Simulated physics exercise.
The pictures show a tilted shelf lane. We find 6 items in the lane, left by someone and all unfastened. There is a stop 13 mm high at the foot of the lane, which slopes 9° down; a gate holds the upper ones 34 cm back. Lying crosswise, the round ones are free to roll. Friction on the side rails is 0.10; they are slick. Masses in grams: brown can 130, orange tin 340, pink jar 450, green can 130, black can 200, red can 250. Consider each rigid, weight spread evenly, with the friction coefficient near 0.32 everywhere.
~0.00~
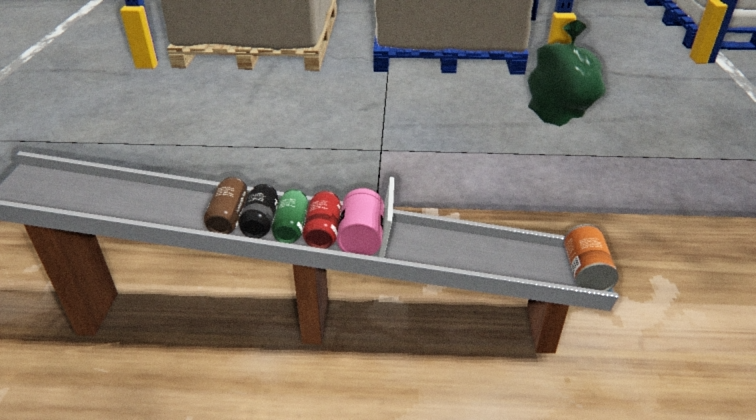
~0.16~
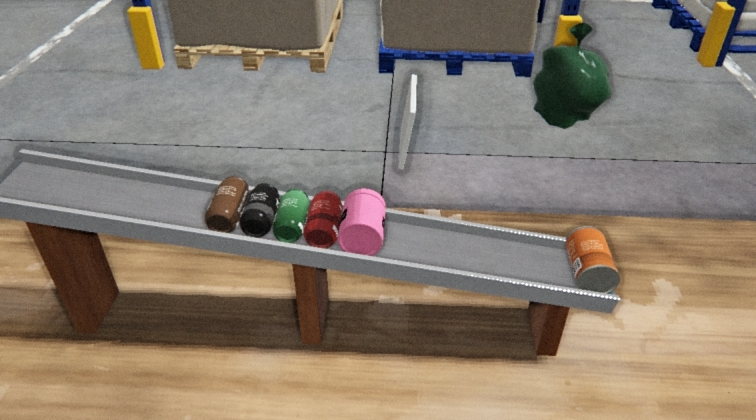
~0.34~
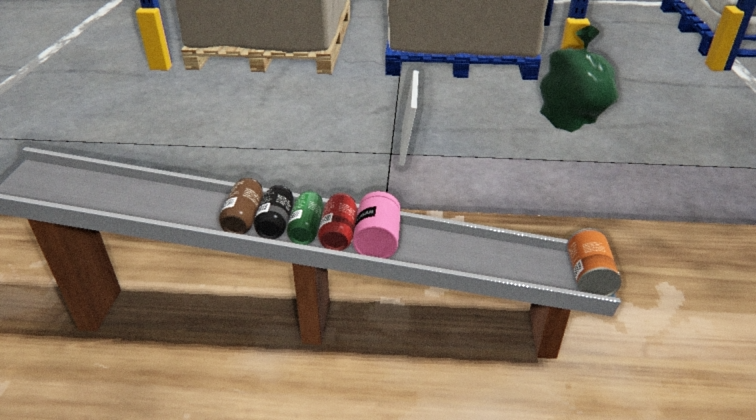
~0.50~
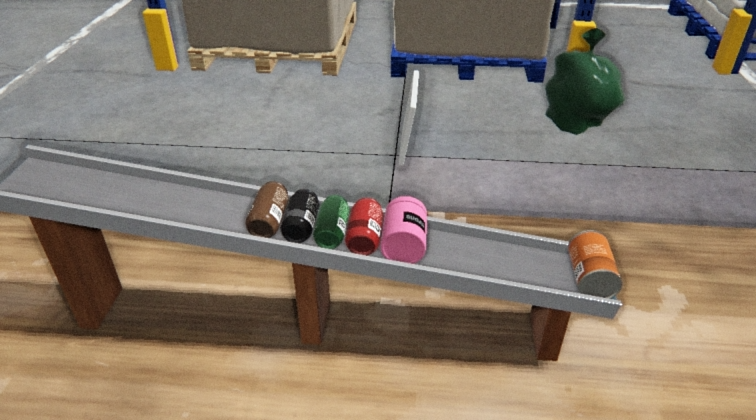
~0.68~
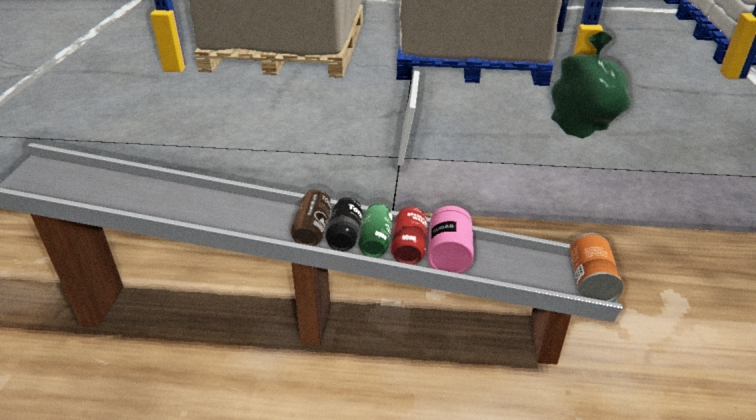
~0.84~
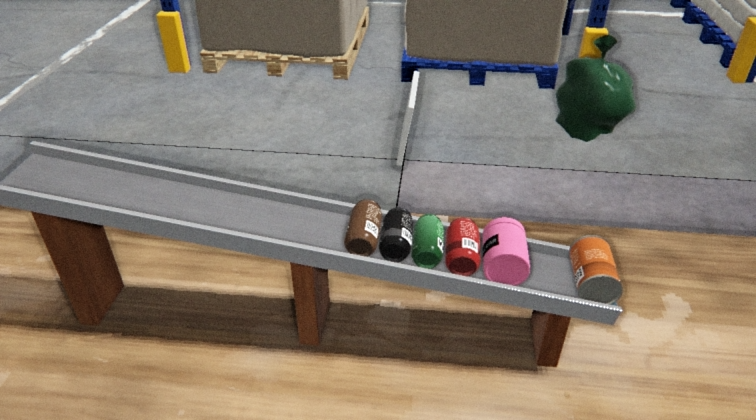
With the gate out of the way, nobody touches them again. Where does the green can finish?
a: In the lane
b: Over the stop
a.
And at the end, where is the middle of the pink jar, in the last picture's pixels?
Close to pixel (602, 267) in the final view.
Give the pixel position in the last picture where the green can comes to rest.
Close to (529, 261).
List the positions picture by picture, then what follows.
In the first picture, gate shut; green can (290, 217); brown can (227, 206).
In the second picture, leader 41 cm from the stop; pink jar (363, 223); black can (260, 211).
In the third picture, leader 39 cm from the stop; red can (338, 222); brown can (242, 207).
In the fourth picture, leader 34 cm from the stop; pink jar (405, 230); orange tin (594, 265).
In the fifth picture, leader 25 cm from the stop; pink jar (451, 240); black can (344, 225).
In the sixth picture, leader 15 cm from the stop; green can (428, 242); brown can (364, 228).
After 0.94 s, leader 8 cm from the stop; green can near (468, 249).
After 1.14 s, leader 5 cm from the stop; green can near (492, 254).
After 1.54 s, orange tin now over the stop; green can near (528, 261).
At rest (1.9 s), over the stop, orange tin; the other 5 in the lane. In the last view, green can near (529, 261).
